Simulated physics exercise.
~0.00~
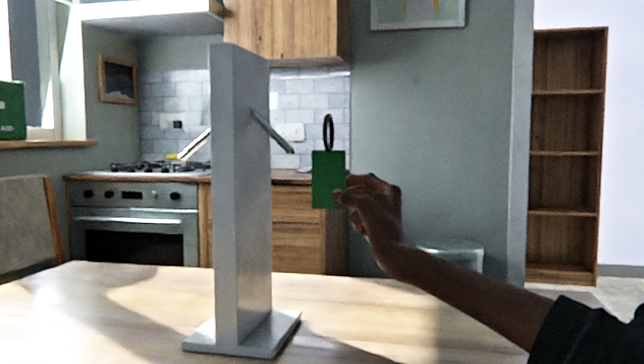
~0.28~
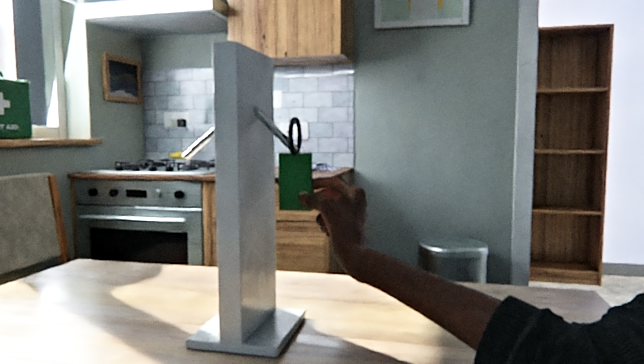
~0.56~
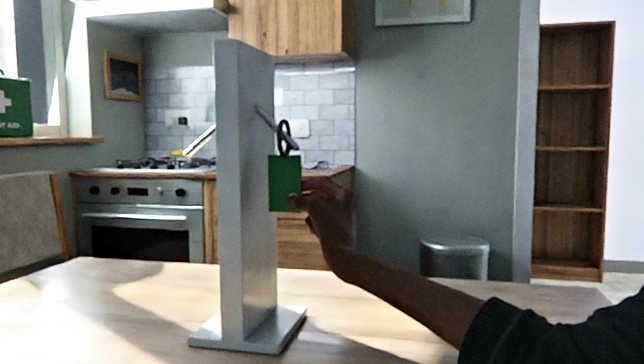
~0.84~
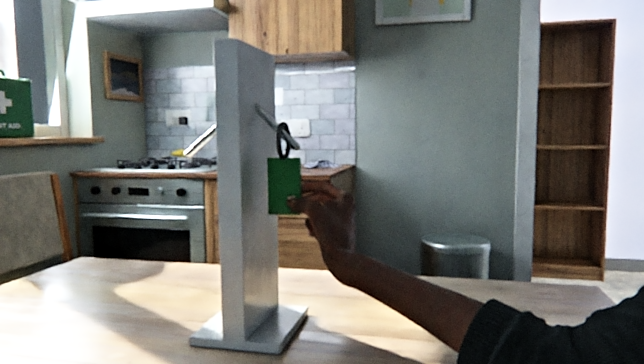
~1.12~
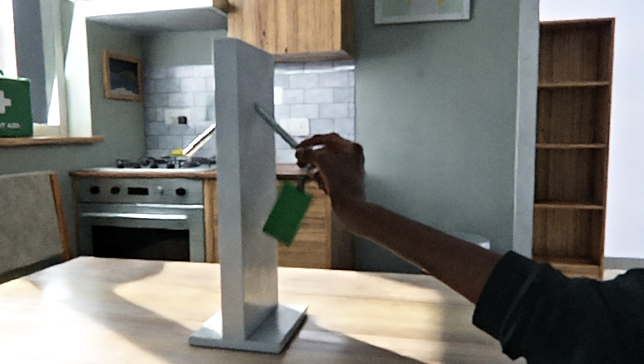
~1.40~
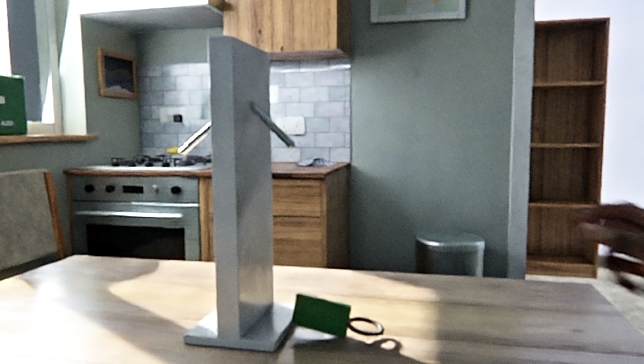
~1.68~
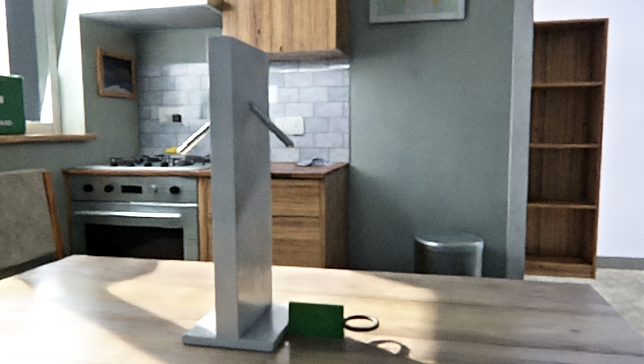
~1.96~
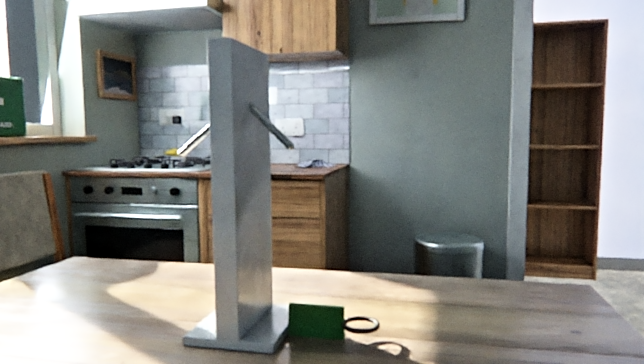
A hand moved a green tag with a dark loop leftward to the slanted peg on a gray stand and tried to hang it, but as the hand drew back the tag tilted, dropped, and ended up lying on the table beside the base.
